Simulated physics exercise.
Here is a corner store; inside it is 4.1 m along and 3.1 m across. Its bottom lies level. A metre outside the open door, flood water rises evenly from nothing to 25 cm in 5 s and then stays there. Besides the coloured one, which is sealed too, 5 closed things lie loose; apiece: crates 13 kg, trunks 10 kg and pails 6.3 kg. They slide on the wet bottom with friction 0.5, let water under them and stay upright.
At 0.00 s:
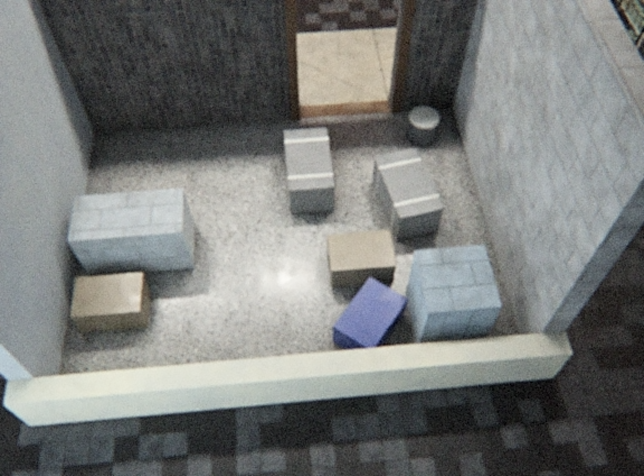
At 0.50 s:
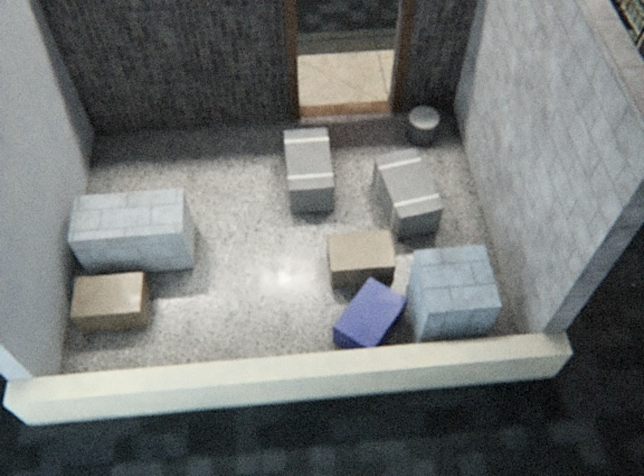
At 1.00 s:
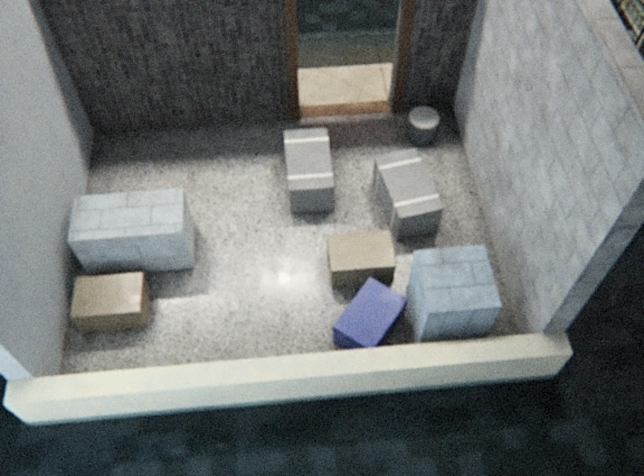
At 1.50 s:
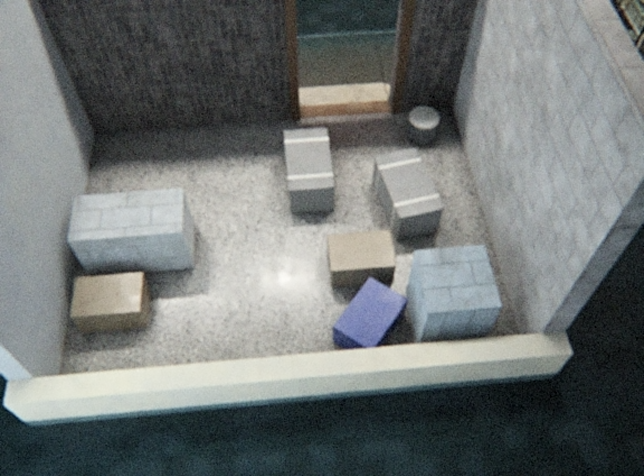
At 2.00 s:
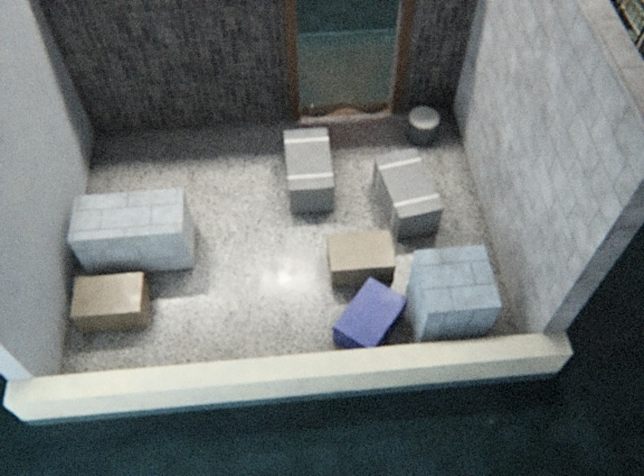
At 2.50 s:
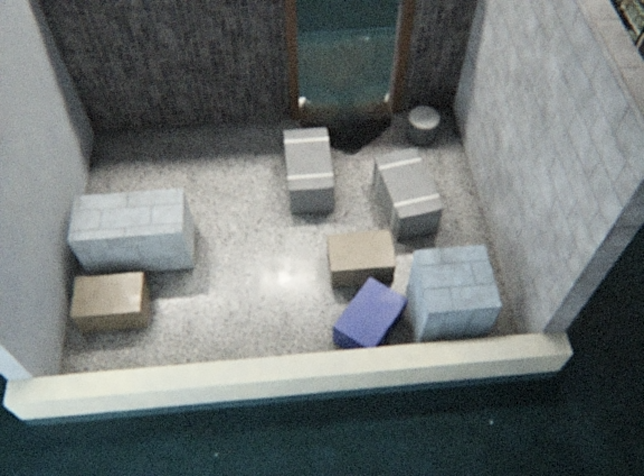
Dark water rises outside the small room and begins spreading in through the open doorway.
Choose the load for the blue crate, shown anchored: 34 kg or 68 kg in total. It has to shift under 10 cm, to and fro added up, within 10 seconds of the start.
Verdict: Only the larger load is enough.
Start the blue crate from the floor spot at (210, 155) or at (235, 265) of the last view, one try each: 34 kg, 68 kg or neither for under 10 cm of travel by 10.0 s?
In that order: Either load holds; either load holds.
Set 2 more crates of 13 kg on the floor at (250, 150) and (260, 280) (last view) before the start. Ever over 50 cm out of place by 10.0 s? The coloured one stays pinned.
In that order: Less, past it.
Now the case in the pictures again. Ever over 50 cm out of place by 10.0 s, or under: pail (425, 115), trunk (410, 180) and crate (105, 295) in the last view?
In that order: Short of it, past it, less.
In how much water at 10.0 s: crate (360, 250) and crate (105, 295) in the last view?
Roughly 18 and 16 cm.
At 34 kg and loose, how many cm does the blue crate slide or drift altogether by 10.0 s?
About 80 cm.
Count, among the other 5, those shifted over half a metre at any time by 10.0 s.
I count 3.
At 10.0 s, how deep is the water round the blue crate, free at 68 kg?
About 15 cm.
After 3.5 s the blue crate would be 0 cm from its start with 34 kg and 0 cm from its start with 68 kg; 0 cm of water round it then.
After 4.5 s the blue crate would be 0 cm from its start with 34 kg and 0 cm from its start with 68 kg; 0 cm of water round it then.
After 7.0 s the blue crate would be 1 cm from its start with 34 kg and 0 cm from its start with 68 kg; 11 cm of water round it then.
After 10.0 s the blue crate would be 85 cm from its start with 34 kg and 0 cm from its start with 68 kg; 15 cm of water round it then.
